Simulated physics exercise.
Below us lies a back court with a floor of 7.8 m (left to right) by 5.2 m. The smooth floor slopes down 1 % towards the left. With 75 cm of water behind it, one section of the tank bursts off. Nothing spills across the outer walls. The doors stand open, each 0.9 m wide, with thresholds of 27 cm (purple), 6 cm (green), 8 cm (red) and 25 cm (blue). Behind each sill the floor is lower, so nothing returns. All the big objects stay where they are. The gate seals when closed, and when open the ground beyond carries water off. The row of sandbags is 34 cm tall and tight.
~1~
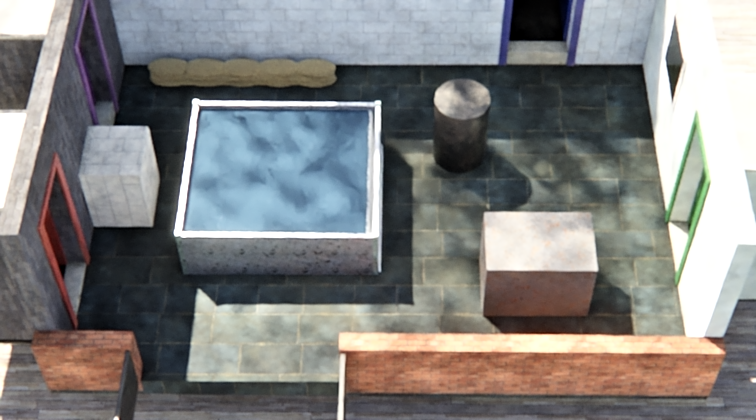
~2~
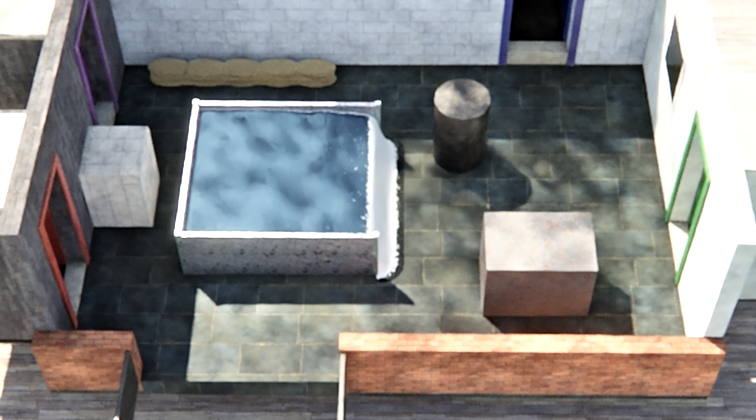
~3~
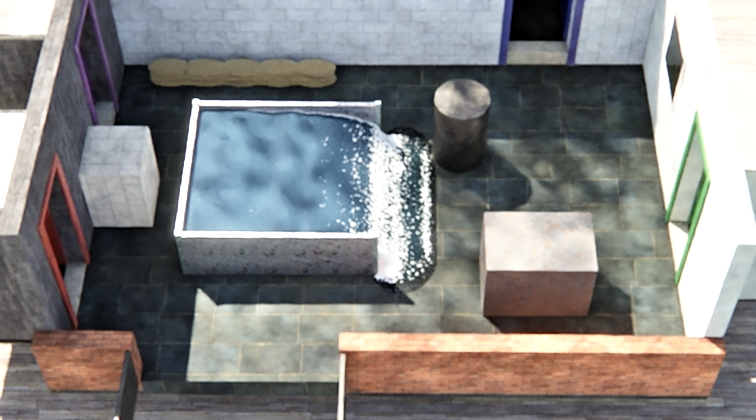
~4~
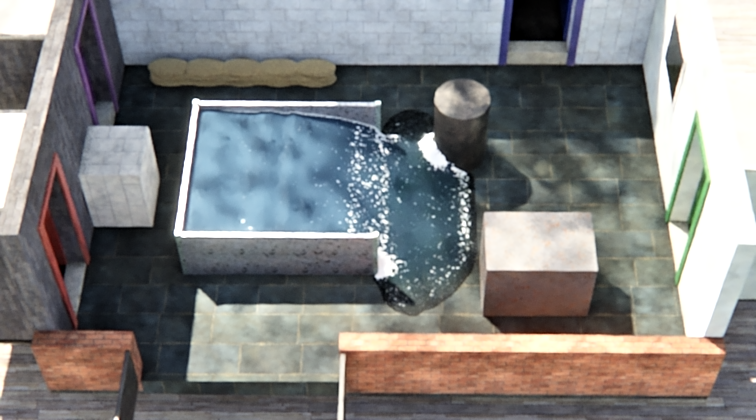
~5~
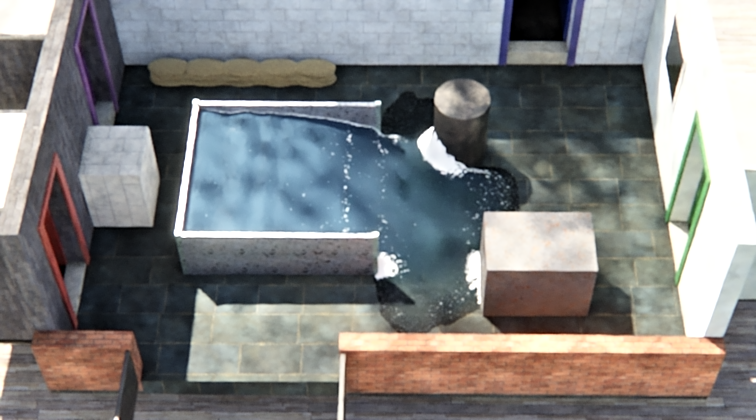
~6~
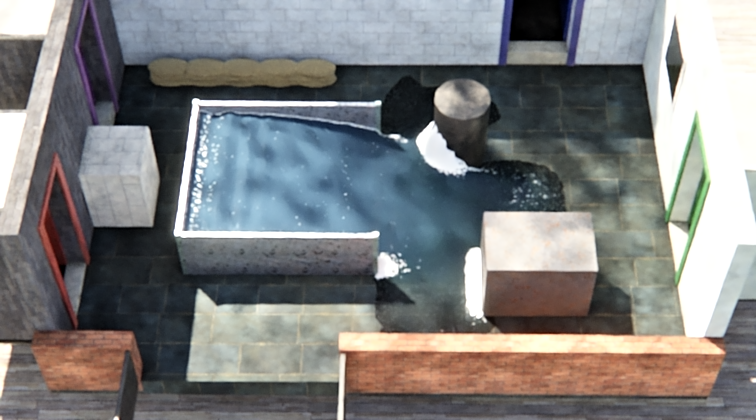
Water bursts from the tank's right side and spreads around the dark cylinder and pale block.
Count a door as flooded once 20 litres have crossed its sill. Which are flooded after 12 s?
Door by door: At the purple door it keeps below the limit; at the green door it goes over the limit; at the red door it goes over the limit; at the blue door it stays under the limit.
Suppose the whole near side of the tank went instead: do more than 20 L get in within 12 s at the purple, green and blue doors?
Against that limit: Purple not over, green not over, blue under.
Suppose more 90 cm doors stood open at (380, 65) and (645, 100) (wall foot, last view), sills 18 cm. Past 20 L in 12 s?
In turn: Not over, over.
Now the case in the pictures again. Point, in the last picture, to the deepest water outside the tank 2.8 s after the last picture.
Near (642, 74).
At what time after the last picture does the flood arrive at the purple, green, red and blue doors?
Arrival: Purple 3.8 s, green 0.4 s, red 3.4 s, blue 0.5 s.
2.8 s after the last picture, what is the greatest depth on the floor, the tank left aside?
Up to some 40 cm.
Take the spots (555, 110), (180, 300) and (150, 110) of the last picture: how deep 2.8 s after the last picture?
In that order: 19, 2 and 0 cm.
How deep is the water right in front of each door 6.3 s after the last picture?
Depths in cm: Purple 4, green 10, red 10, blue 13.
Then, 0.7 s after the last picture water covers 35 % of the floor and is deepest (46 cm) near (425, 166); purple door not reached, green door 15 cm at the sill, 22 L in, red door not reached, blue door 9 cm at the sill, 0 L in.
Then, 1.5 s after the last picture water covers 55 % of the floor and is deepest (42 cm) near (664, 217); purple door not reached, green door 23 cm at the sill, 190 L in, red door not reached, blue door 11 cm at the sill, 0 L in.
Then, 2.8 s after the last picture water covers 70 % of the floor and is deepest (40 cm) near (642, 74); purple door not reached, green door 23 cm at the sill, 420 L in, red door not reached, blue door 16 cm at the sill, 0 L in.
Then, 6.3 s after the last picture water covers 95 % of the floor and is deepest (24 cm) near (126, 65); purple door 4 cm at the sill, 0 L in, green door 10 cm at the sill, 584 L in, red door 10 cm at the sill, 15 L in, blue door 13 cm at the sill, 2 L in.
Then, 11.3 s after the last picture water covers 95 % of the floor and is deepest (20 cm) near (119, 100); purple door 18 cm at the sill, 0 L in, green door 4 cm at the sill, 592 L in, red door 11 cm at the sill, 60 L in, blue door 9 cm at the sill, 2 L in.
